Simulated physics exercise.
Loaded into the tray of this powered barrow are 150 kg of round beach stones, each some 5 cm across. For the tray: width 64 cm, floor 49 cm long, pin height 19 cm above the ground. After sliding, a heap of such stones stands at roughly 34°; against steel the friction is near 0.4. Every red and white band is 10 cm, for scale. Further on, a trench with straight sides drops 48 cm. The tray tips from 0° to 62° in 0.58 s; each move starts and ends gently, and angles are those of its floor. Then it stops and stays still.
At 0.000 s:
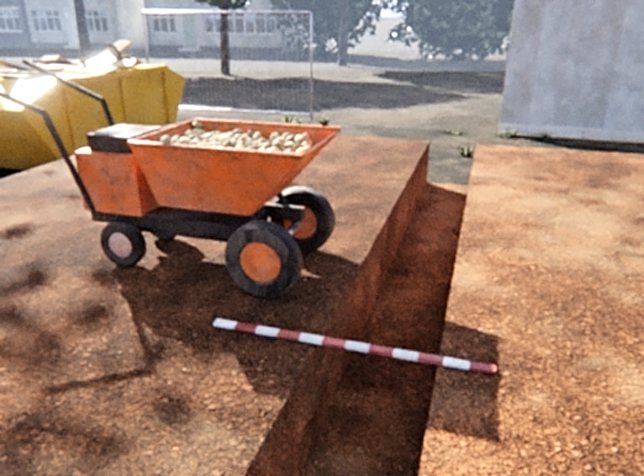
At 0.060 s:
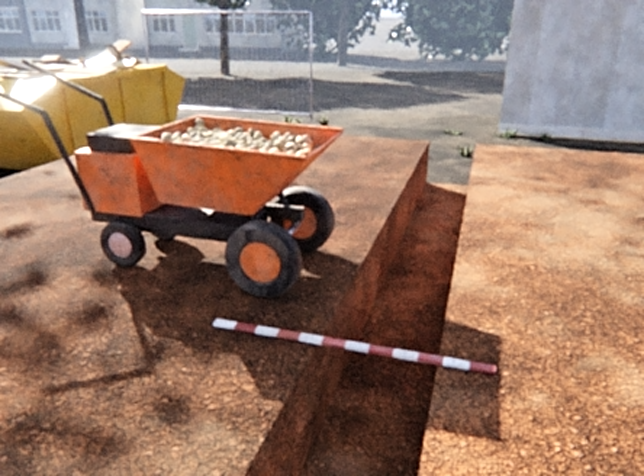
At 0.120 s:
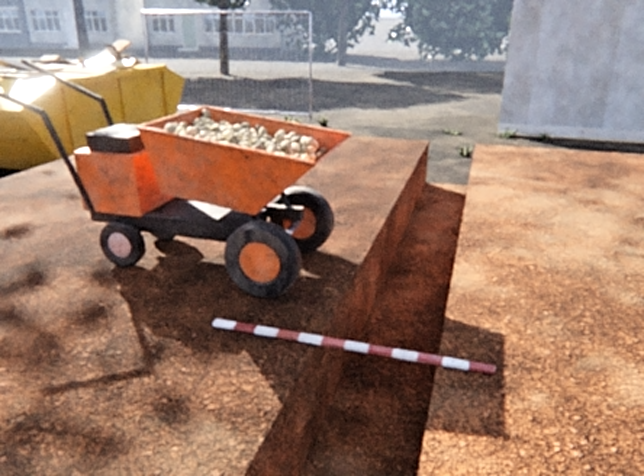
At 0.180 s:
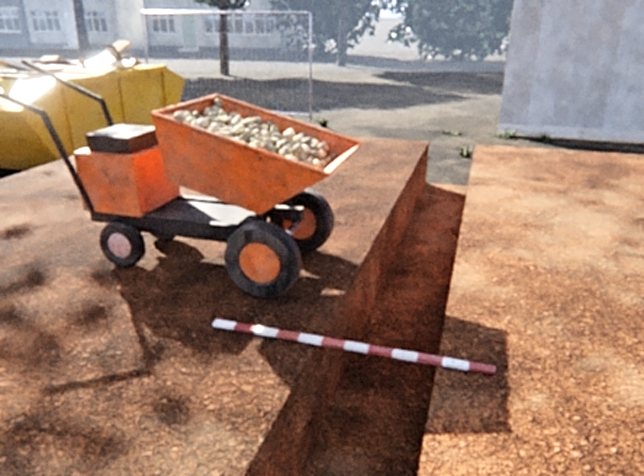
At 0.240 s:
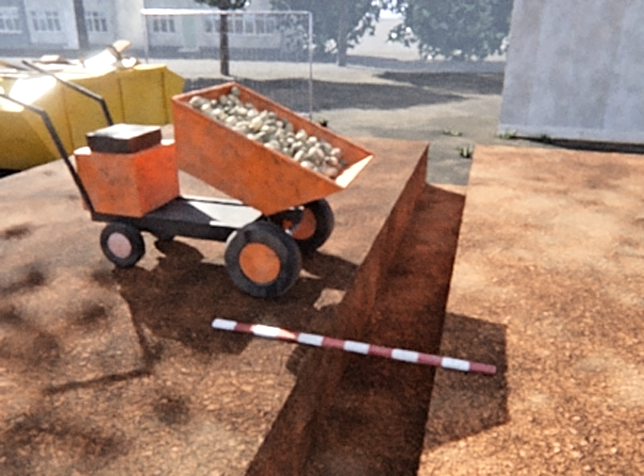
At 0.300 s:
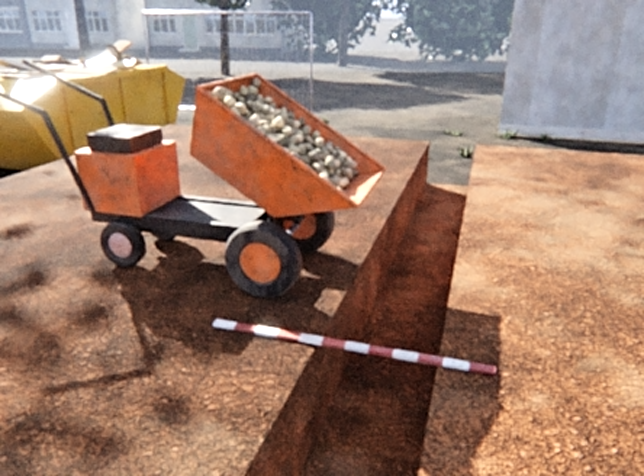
On a dirt ledge beside a straight-sided trench with a red and white pole lying across it, an orange barrow's tray of round stones tilted steadily down to the right while its wheels stayed still.
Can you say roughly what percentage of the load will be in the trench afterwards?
Roughly 61 per cent, I would say.
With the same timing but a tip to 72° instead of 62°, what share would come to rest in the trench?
About 65%.
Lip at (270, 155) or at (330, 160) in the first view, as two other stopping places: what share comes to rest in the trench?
Some 90 and some 35 per cent, in that order.
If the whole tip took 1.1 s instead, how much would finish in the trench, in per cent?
In that case some 80 per cent.
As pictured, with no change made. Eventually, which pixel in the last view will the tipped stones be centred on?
Roughly (431, 356), I'd say.
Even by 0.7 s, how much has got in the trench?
About 15%.
After 0.4 s the floor is at 52°; 100 % in the tray; the foremost stones are at (368, 216).
After 0.7 s the floor is at 62°; 83 % in the tray, 17 % in the trench; the foremost stones are at (447, 285).
After 1.0 s the floor is at 62°; 28 % in the tray, 34 % in the trench, 38 % past the trench; the foremost stones are at (612, 305).
After 3.0 s the floor is at 62°; 0 % in the tray, 61 % in the trench, 39 % past the trench; the foremost stones are past the picture's edge.
